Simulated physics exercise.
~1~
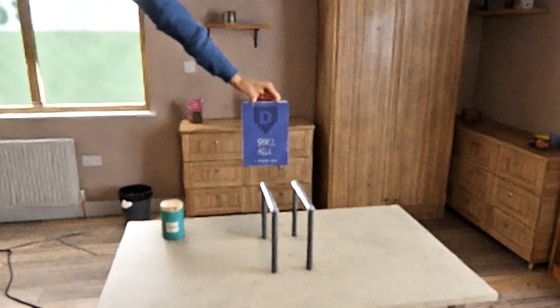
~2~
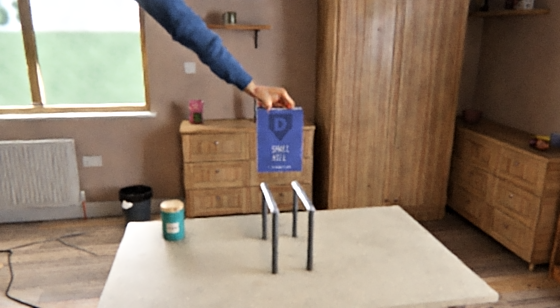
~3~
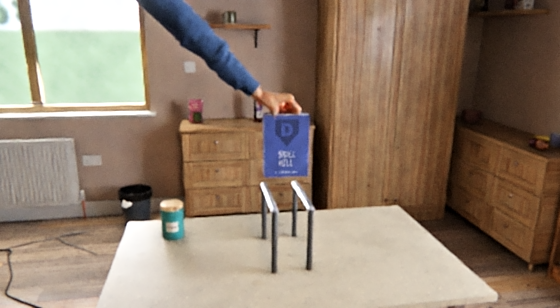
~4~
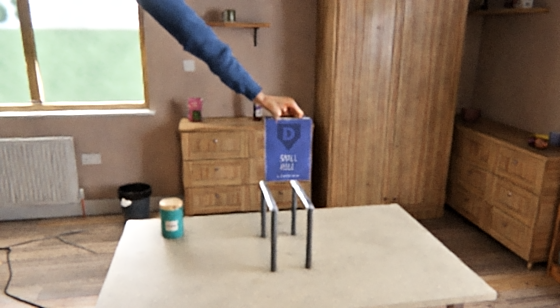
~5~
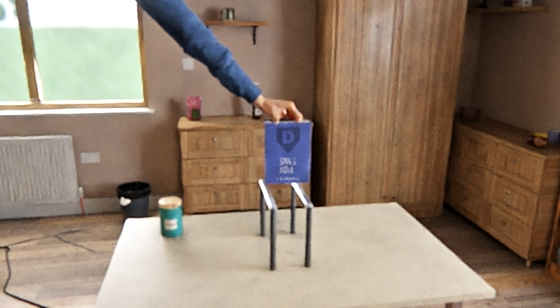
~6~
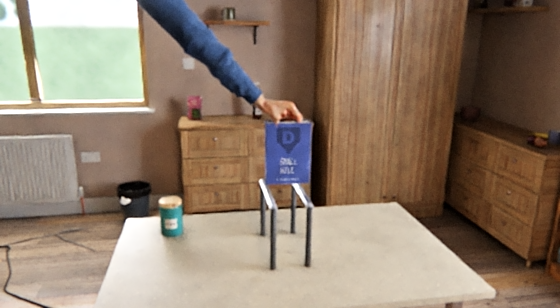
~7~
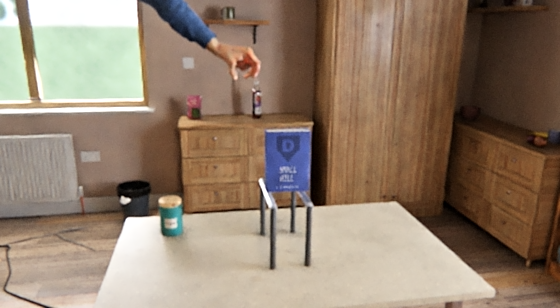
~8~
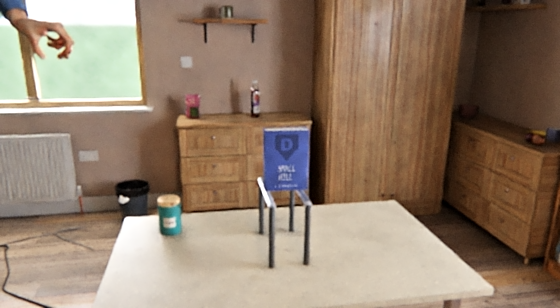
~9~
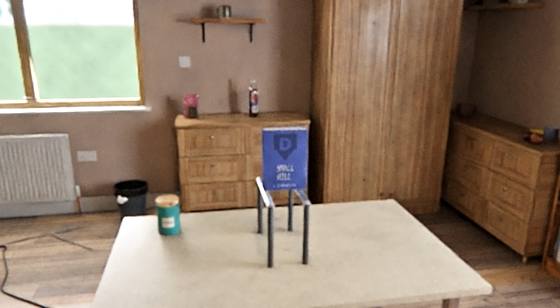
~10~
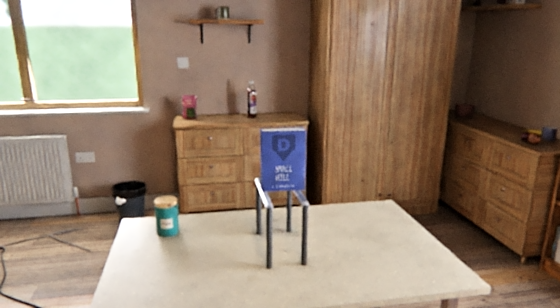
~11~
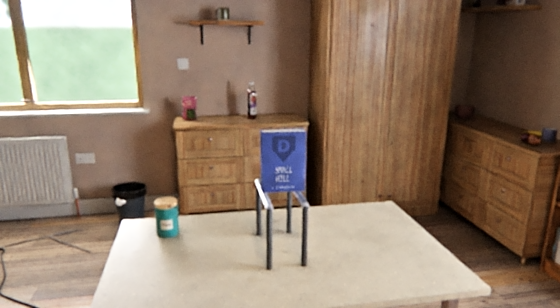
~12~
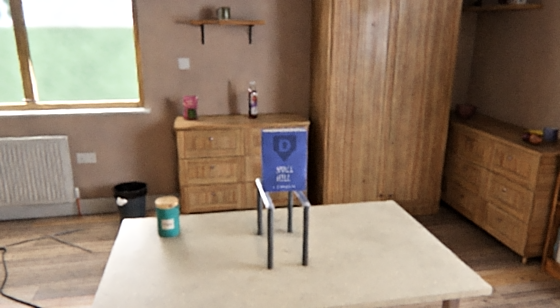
In a room with wooden furniture, a hand moved a blue book to the right and lowered it upright onto two metal ledges on a pale table beside a turquoise jar, then let go and withdrew, and the book stayed standing on top.
